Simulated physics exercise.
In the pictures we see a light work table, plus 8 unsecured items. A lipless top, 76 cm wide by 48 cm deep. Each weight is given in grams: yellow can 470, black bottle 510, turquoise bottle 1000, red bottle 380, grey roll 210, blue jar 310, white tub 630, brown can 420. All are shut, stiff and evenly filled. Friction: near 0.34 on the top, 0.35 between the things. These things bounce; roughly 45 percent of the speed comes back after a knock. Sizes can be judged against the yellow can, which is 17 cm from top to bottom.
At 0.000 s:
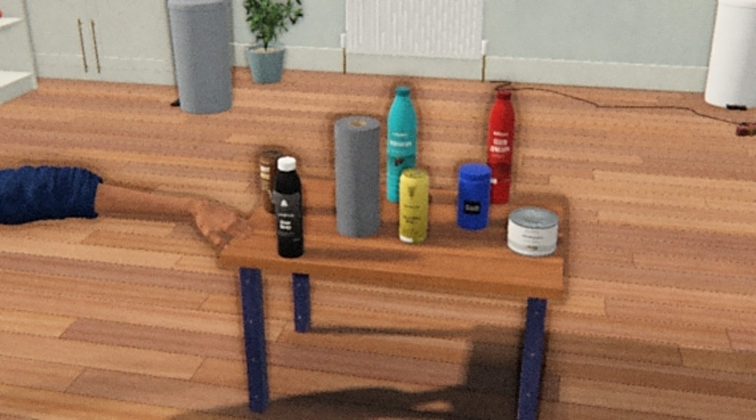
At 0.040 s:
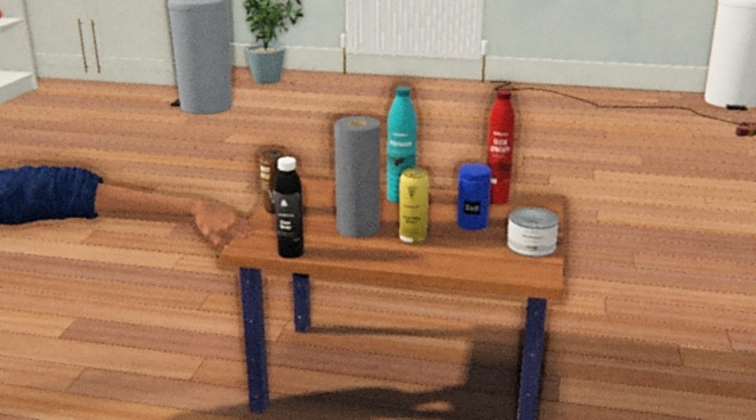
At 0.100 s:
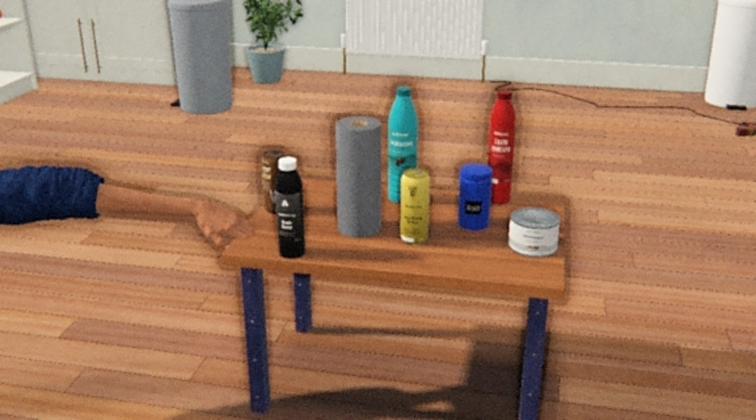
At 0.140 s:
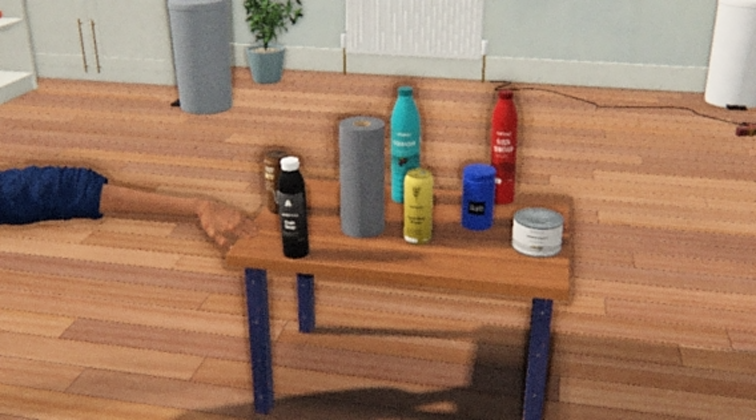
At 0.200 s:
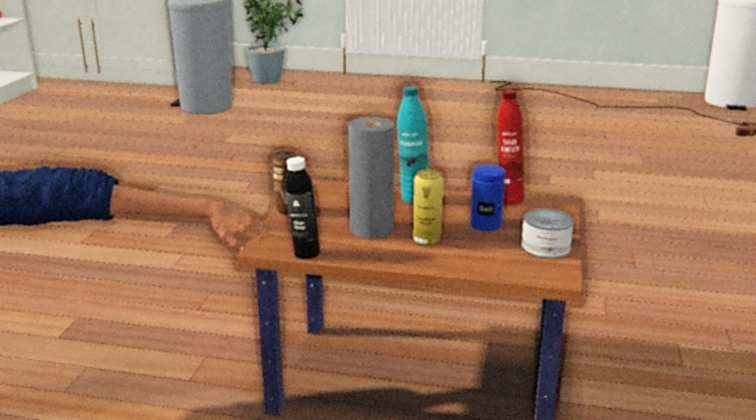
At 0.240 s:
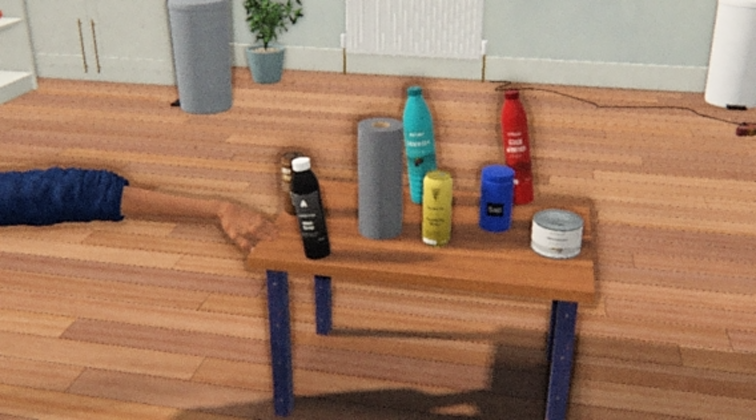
On a wood floor, a hand pushes a small table rightward, tilting several bottles left.
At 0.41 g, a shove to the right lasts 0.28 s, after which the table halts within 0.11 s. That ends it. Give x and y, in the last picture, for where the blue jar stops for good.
It stops near (593, 207) in the last picture.
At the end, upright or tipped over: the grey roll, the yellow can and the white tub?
In the last frame the grey roll remains up, the yellow can remains up and the white tub remains up.
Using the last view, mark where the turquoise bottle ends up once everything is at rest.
Near (408, 184).
By 0.44 s, table 22 cm from its start; red bottle tilted 53°; black bottle tilted 50°; turquoise bottle tilted 30°.
By 0.64 s, table 22 cm from its start; blue jar 6 cm from its spot near (593, 207); red bottle on its side; black bottle on its side.
By 1.14 s, table 22 cm from its start; red bottle now off the table; blue jar 6 cm from its spot near (593, 207); turquoise bottle on its side.
When it is over (2.4 s), off the table, red bottle; lying over on the table, black bottle, turquoise bottle and brown can; not toppled but over 5 cm from the start, yellow can, grey roll, blue jar and white tub. End places, in pixels of the last picture, blue jar near (593, 207).
